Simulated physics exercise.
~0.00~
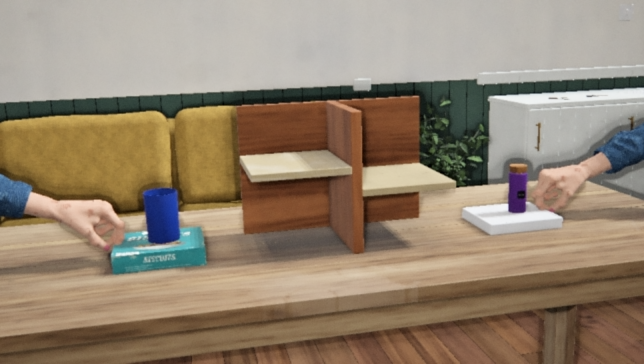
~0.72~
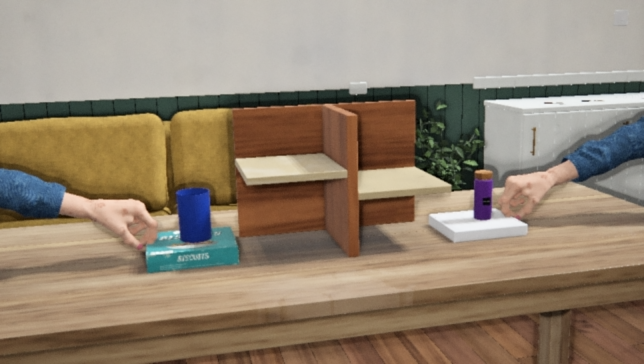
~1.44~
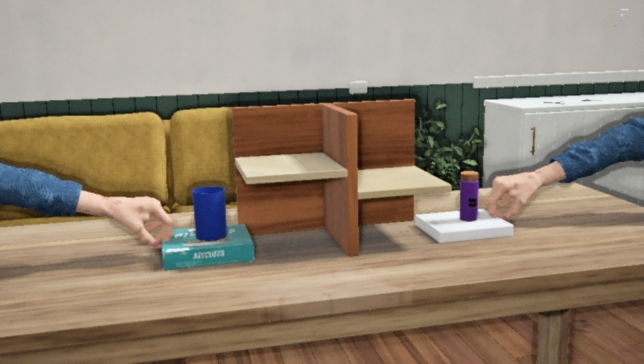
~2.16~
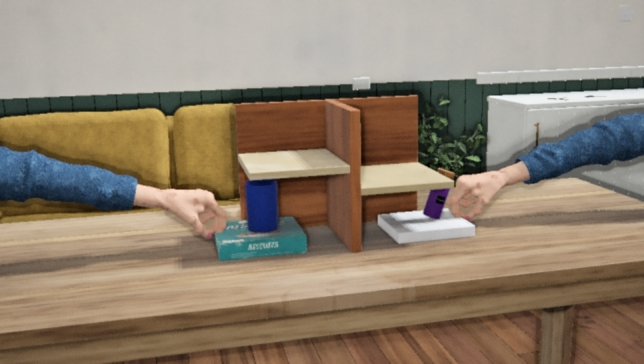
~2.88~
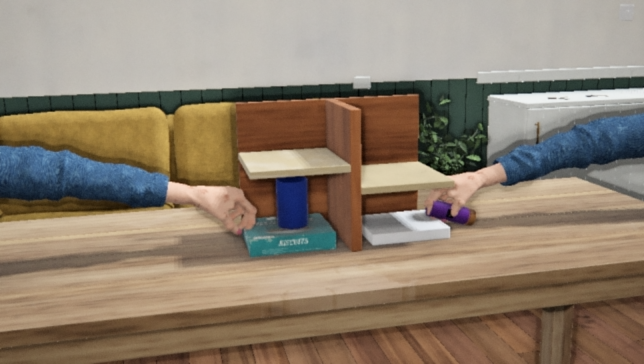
To begin with, two hands reach in from opposite sides of a wooden table, with a blue beaker upright on a turquoise packet at left and a purple shaker upright on a white tray at right. Between them stands a brown shelf with two pale boards. The left hand slides the packet rightward while the right hand moves the tray leftward, both carrying their loads. At the right-hand board, the shaker strikes the shelf and leans back. The beaker passes beneath the left board, still upright. Finally, the shaker lies on its side by the right hand.
